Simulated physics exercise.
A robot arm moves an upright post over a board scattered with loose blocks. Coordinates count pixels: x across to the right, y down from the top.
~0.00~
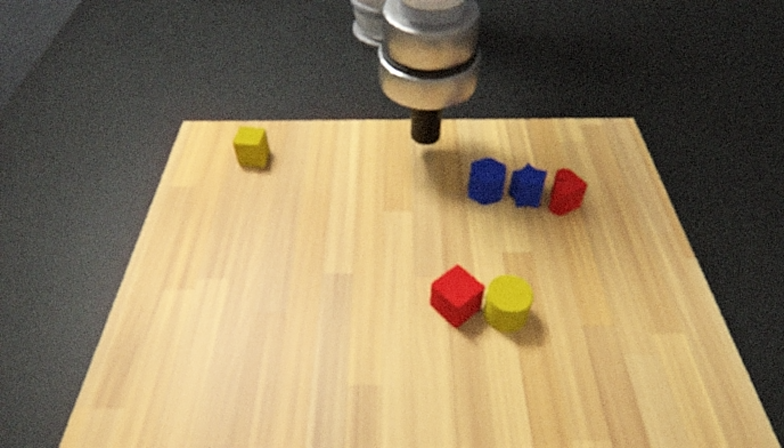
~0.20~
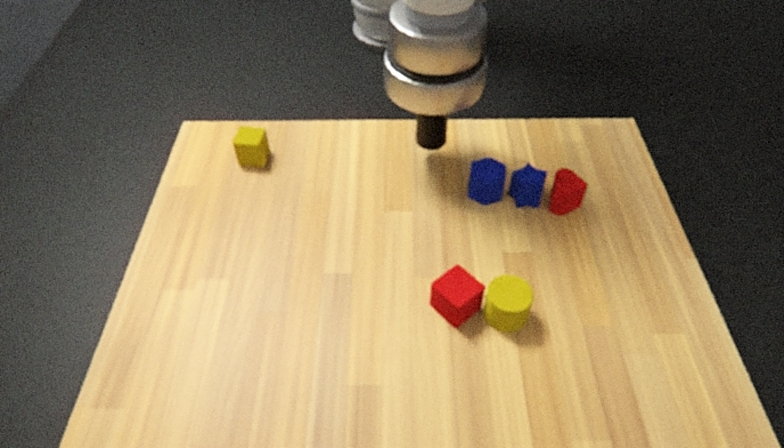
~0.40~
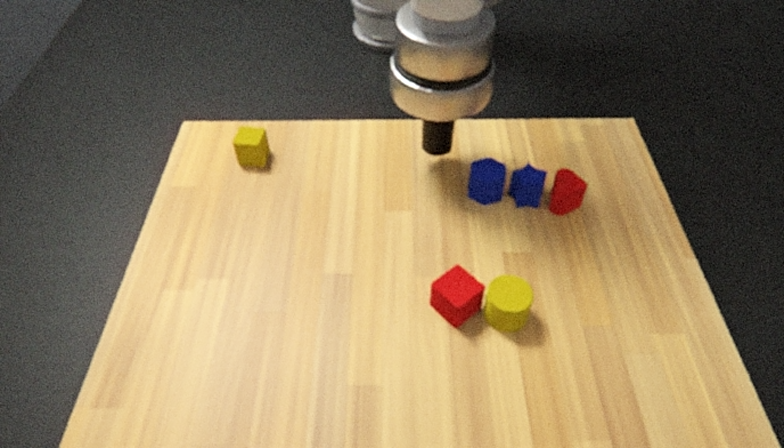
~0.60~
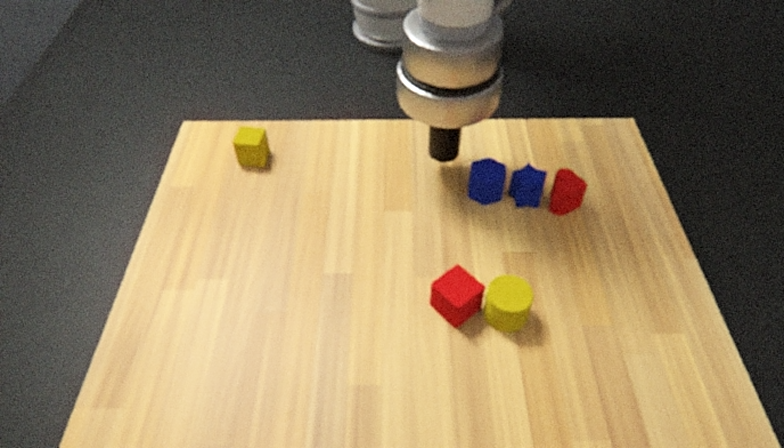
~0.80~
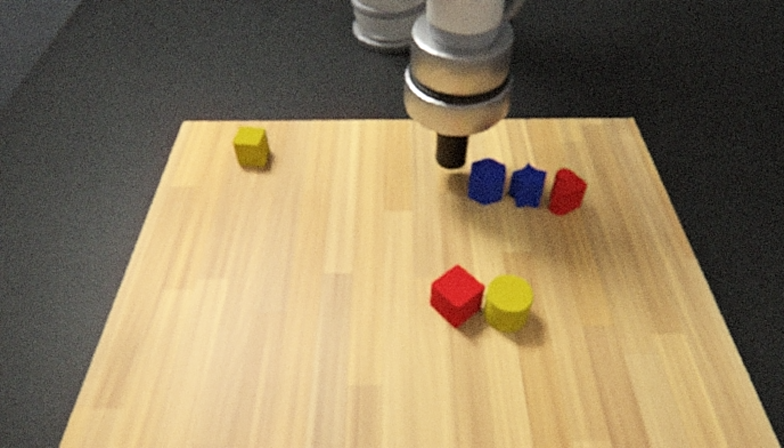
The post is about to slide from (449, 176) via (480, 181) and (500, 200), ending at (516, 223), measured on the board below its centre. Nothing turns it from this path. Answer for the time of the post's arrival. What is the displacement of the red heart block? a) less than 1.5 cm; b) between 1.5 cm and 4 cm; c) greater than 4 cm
Choice a: Less than 1.5 cm.
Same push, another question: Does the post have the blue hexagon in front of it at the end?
Yes - that is the case.
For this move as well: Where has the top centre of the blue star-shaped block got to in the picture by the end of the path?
It ends at (558, 203).
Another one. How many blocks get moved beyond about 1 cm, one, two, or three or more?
That's two.
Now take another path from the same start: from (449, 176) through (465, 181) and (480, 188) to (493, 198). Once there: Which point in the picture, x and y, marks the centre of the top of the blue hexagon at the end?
The middle of the upper face of the blue hexagon will lie at about (527, 193) in the picture.
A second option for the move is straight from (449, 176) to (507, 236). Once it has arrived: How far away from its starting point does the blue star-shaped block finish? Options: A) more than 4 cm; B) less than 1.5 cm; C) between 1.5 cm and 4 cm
My pick is C.
The first path, step by step. One third of the way, post at (483, 165); blue hexagon at (507, 179), turned 30° clockwise; blue star-shaped block at (544, 184), turned 20° anticlockwise; red heart block at (572, 182), turned 15° anticlockwise.
Two thirds of the way, post at (504, 184); blue hexagon at (521, 201), turned 55° clockwise; blue star-shaped block at (553, 197), turned 60° anticlockwise; red heart block at (574, 182), turned 25° anticlockwise.
At the end, post at (519, 207); blue hexagon at (536, 226), turned 65° clockwise; blue star-shaped block at (558, 203), turned 90° anticlockwise; red heart block at (575, 182), turned 30° anticlockwise.
